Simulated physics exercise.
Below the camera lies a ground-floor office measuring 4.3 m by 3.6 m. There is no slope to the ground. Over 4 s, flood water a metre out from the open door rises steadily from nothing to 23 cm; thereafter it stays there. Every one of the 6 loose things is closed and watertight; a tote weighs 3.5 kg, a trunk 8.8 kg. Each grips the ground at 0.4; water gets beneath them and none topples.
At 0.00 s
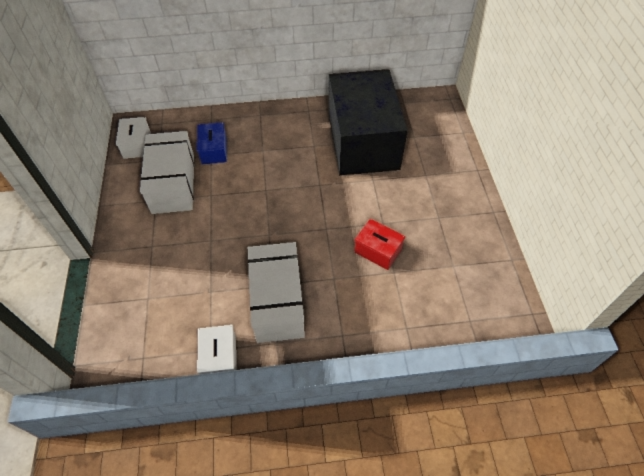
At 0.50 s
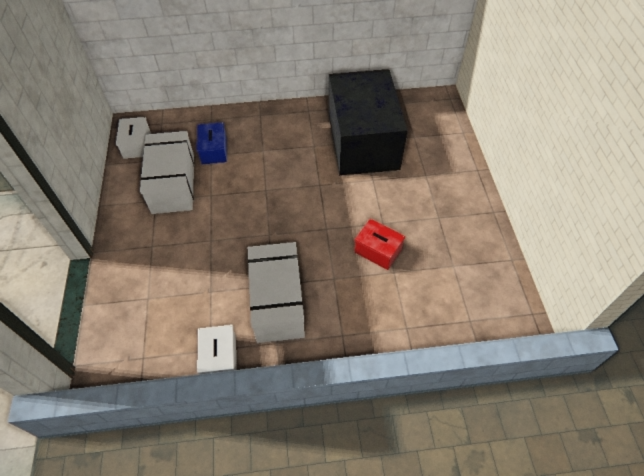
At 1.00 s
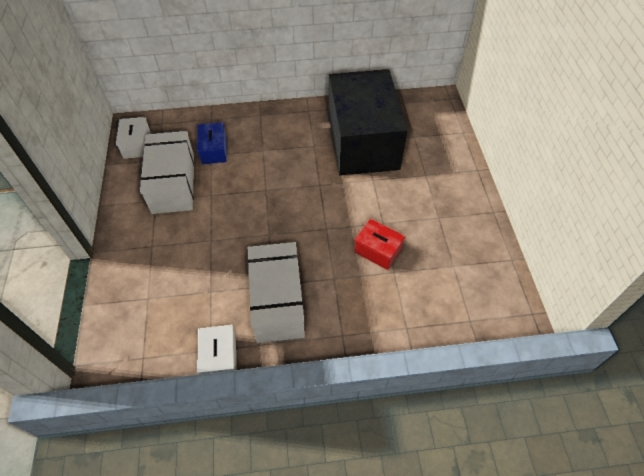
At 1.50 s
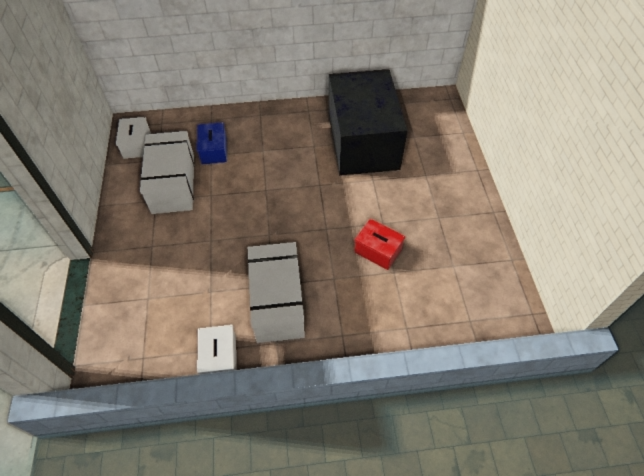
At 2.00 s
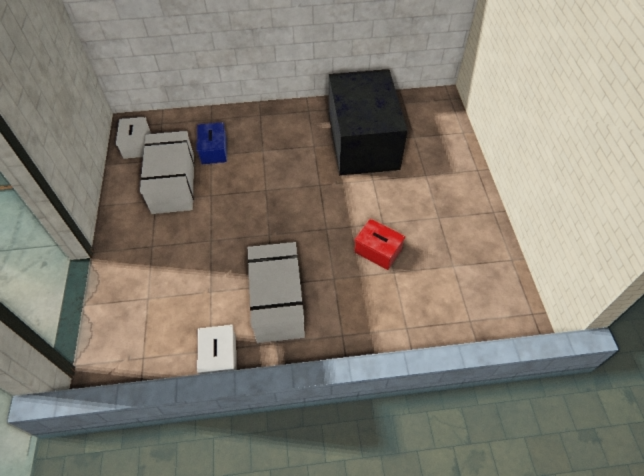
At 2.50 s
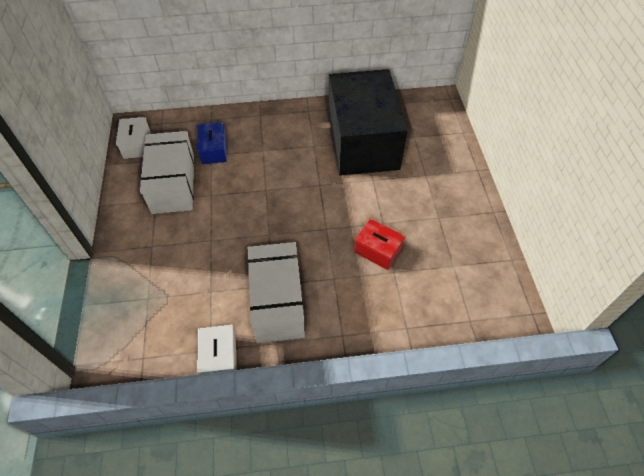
Water spreading over the ground outside a tiled room, then seeping in at the left doorway as boxes and cabinets stay still.
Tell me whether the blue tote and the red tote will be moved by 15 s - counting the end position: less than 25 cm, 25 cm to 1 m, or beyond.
Blue tote - a bit of drift, red tote - a big displacement.
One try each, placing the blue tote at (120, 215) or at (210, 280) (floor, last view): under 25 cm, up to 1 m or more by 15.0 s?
Goes far off, then goes far off.
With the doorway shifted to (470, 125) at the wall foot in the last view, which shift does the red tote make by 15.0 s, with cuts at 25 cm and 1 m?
The red tote covers a long distance.
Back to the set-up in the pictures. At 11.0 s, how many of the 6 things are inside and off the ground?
6 at that moment.
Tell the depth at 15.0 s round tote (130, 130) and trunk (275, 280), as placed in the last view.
About 16 and 17 cm.
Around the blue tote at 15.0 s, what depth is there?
I'd put it at about 7 cm.
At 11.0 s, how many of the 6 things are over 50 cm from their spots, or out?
At that moment it comes to 3.
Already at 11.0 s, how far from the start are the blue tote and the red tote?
Shifts: Around 30 and 250 cm.
After 3.5 s the blue tote is near (210, 136), 0.0 m from its start, aground; the red tote is near (380, 238), 0.0 m from its start, aground; 0 afloat.
After 6.8 s the blue tote is near (210, 136), 0.0 m from its start, aground; the red tote is near (493, 186), 1.3 m from its start, afloat; 3 afloat.
After 11.0 s the blue tote is near (195, 154), 0.3 m from its start, afloat; the red tote is near (390, 74), 2.3 m from its start, afloat; 6 afloat.
After 15.0 s the blue tote is near (215, 165), 0.5 m from its start, afloat; the red tote is near (119, 127), 3.2 m from its start, afloat; 6 afloat.
